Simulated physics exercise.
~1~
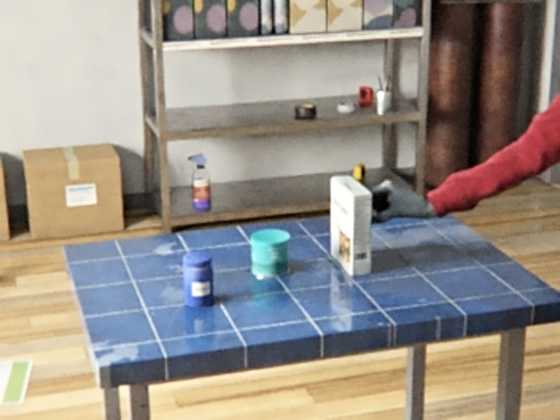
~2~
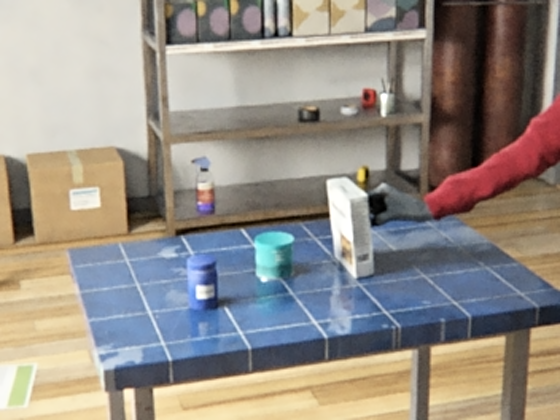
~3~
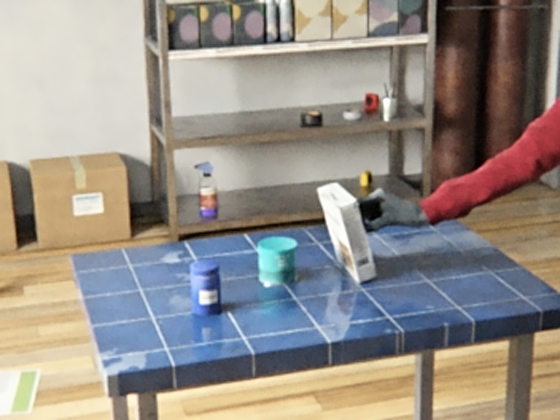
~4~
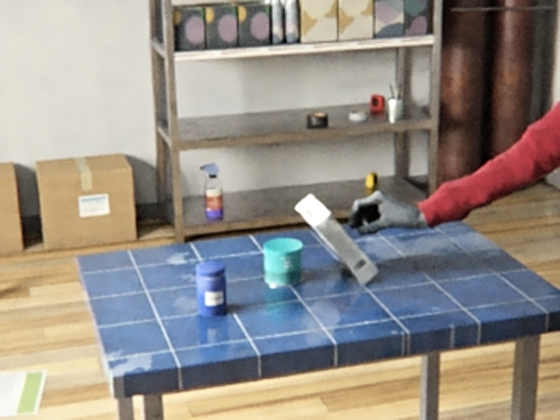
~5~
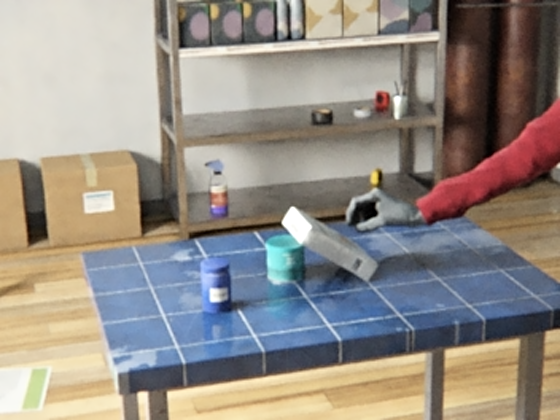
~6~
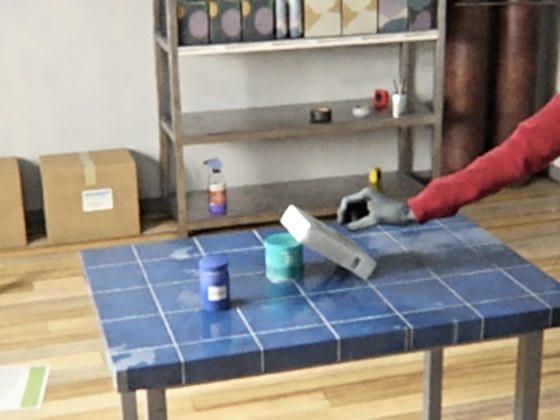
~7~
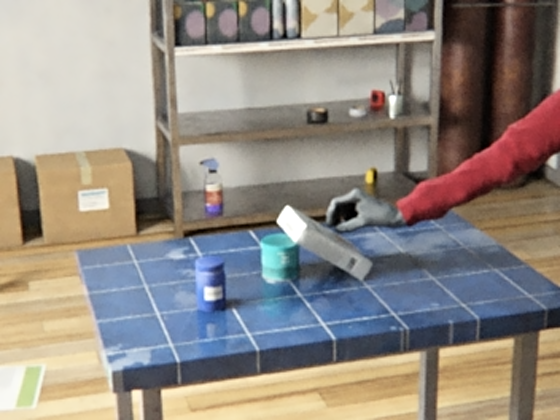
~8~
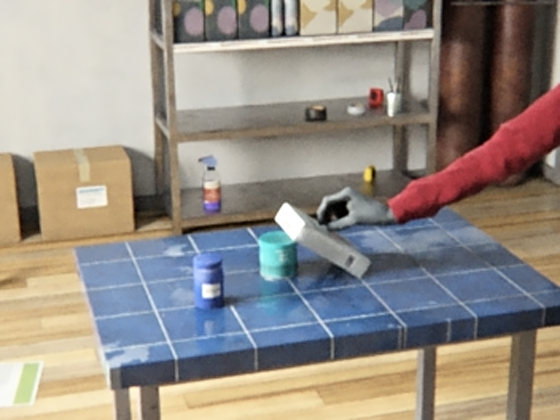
A gloved hand in a red sleeve pushed a standing white packet leftward on a blue tiled table until it tipped over against the turquoise tin, where it stayed leaning at a slant, while the tin and nearby blue jar stayed put.
